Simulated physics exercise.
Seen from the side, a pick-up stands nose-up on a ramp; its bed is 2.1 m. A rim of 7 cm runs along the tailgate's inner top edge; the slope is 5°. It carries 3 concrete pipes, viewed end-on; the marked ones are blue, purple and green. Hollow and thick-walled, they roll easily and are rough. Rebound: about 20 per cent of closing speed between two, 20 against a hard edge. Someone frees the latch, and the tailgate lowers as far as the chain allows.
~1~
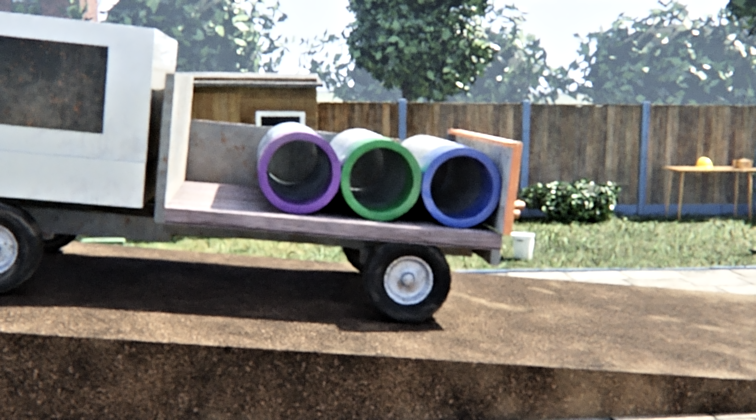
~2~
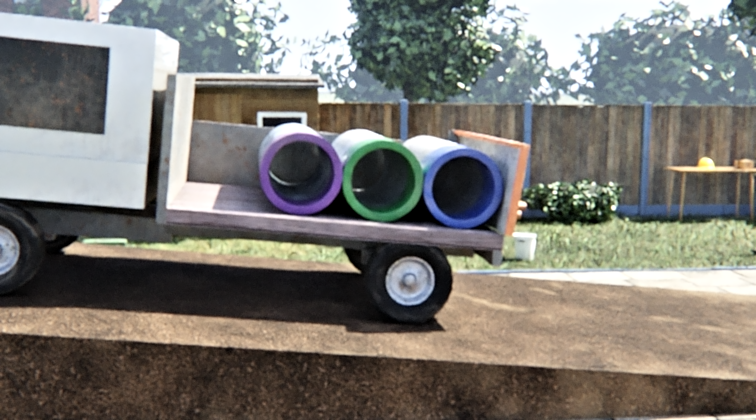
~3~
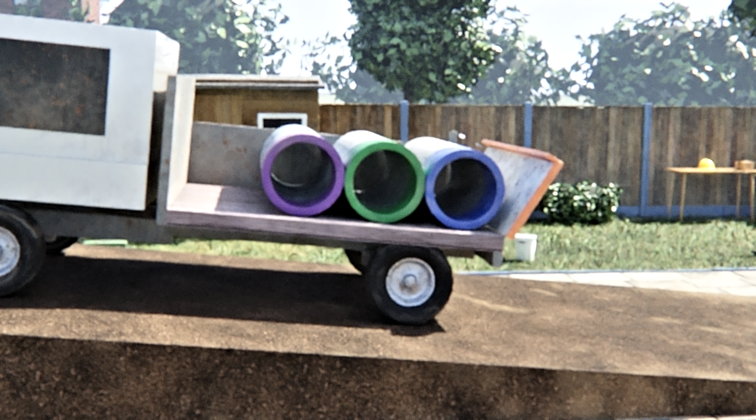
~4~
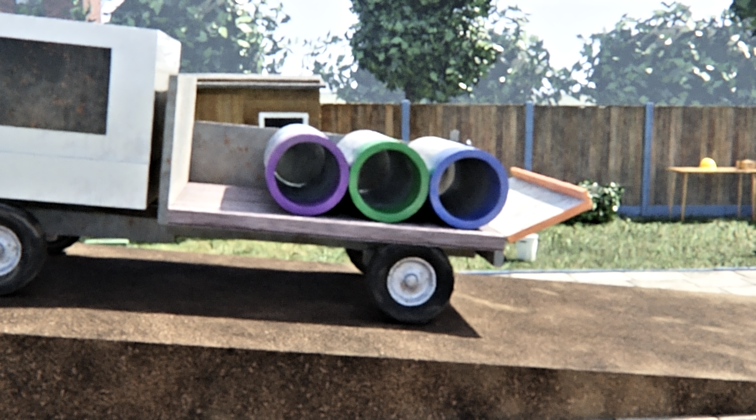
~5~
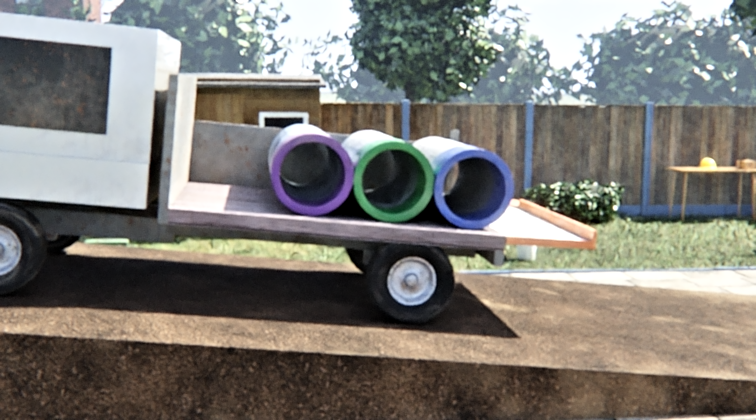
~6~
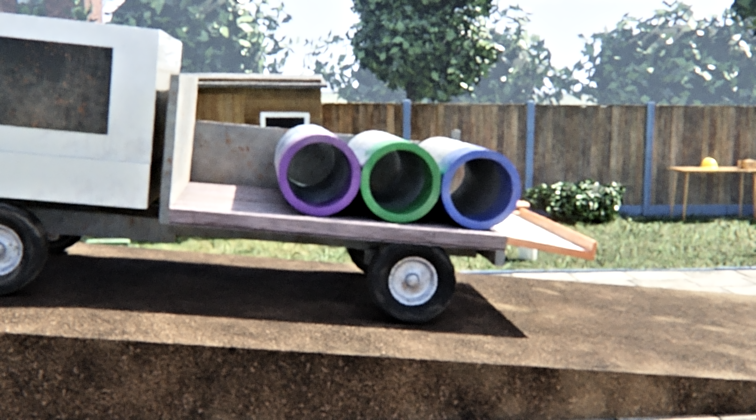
In the video, a truck stands nose-up on a slope with three pipes, rimmed purple, green and blue, side by side on its bed; the orange-edged tailgate swings down to the right while the pipes shift slightly rightward.
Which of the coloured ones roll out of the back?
Blue: Does, purple: Does, green: Does.
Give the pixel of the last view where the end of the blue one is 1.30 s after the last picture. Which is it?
(589, 198), roughly.
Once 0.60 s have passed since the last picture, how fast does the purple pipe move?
Near 0.5 m/s at that time.
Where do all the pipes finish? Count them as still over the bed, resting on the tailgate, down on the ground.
0, 0 and 3.
Another 0.6 s on from the last picture, blue is on the gate, 5 cm past the hinge, rolling right; purple is on the bed, 95 cm short of the hinge, rolling right; green is on the bed, 45 cm short of the hinge, rolling right; 0 out so far.
Another 1.3 s on from the last picture, blue is on the gate, 55 cm past the hinge, rolling right; purple is on the bed, 55 cm short of the hinge, rolling right; green is on the bed, 5 cm short of the hinge, rolling right; 0 out so far.
Another 2.2 s on from the last picture, blue is out on the ground; purple is on the gate, 15 cm past the hinge, rolling right; green is dropping off the gate; 2 out so far.
Another 3.1 s on from the last picture, blue is out on the ground; purple is dropping off the gate; green is off the vehicle; 3 out so far.
In the end (5.6 s after the last picture), blue is out on the ground; purple is out on the ground; green is out on the ground; 3 out so far.
